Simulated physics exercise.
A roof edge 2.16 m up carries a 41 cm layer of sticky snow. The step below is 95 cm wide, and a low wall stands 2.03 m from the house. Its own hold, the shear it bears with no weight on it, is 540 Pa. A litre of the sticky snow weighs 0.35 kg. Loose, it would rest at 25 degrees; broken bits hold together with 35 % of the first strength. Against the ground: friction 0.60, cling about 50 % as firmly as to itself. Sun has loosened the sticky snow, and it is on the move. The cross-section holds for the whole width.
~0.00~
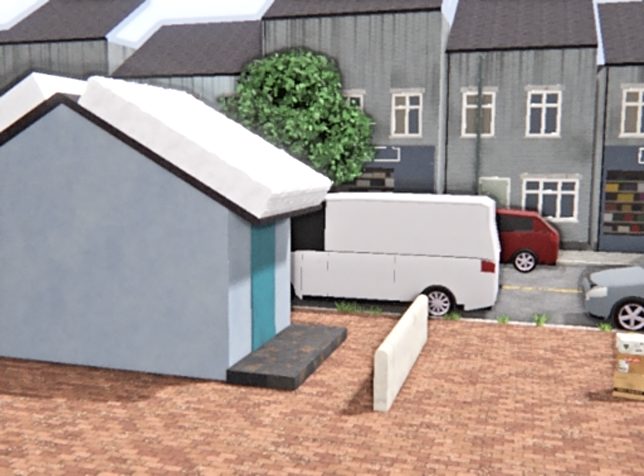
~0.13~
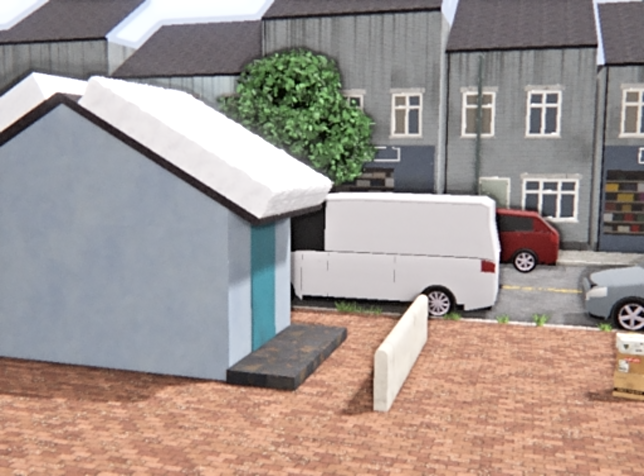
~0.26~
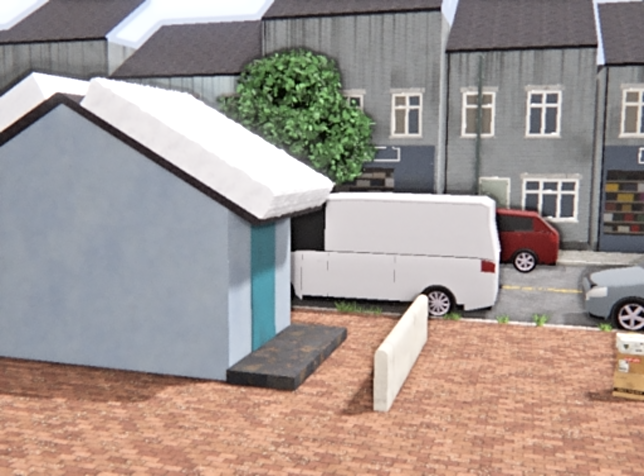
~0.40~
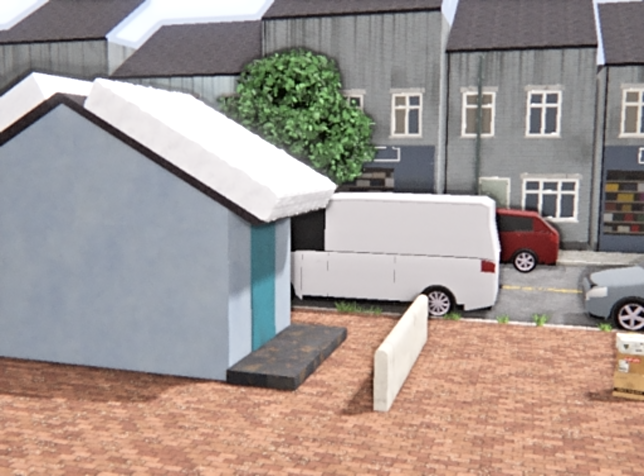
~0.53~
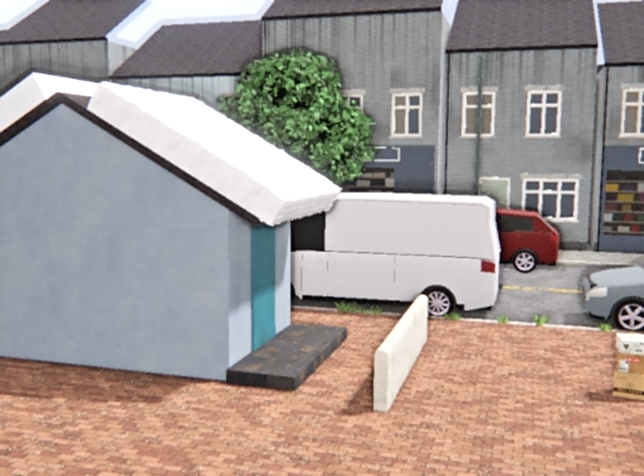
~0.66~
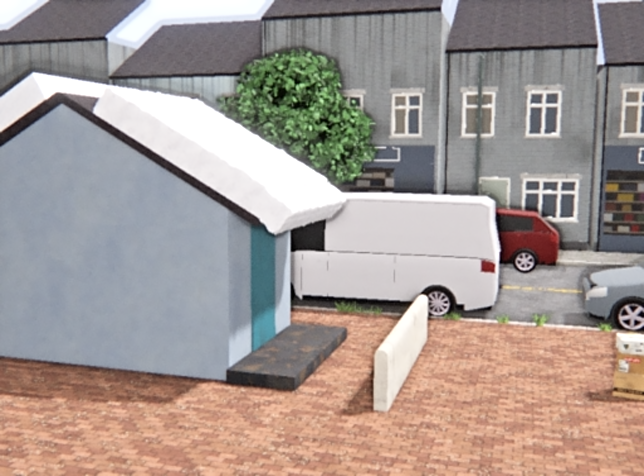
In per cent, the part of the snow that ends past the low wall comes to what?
About 10 %.
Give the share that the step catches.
Some 18 per cent.
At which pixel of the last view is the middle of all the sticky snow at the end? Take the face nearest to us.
Around (337, 369).
By 1.09 s, 88 % is still on the roof and 0 % is past the low wall.
By 1.59 s, 67 % is still on the roof and 0 % is past the low wall.
By 2.10 s, 29 % is still on the roof and 0 % is past the low wall.
By 2.60 s, none is still on the roof and 6 % is past the low wall.
By 3.80 s, at the end, none is still on the roof and 10 % is past the low wall.
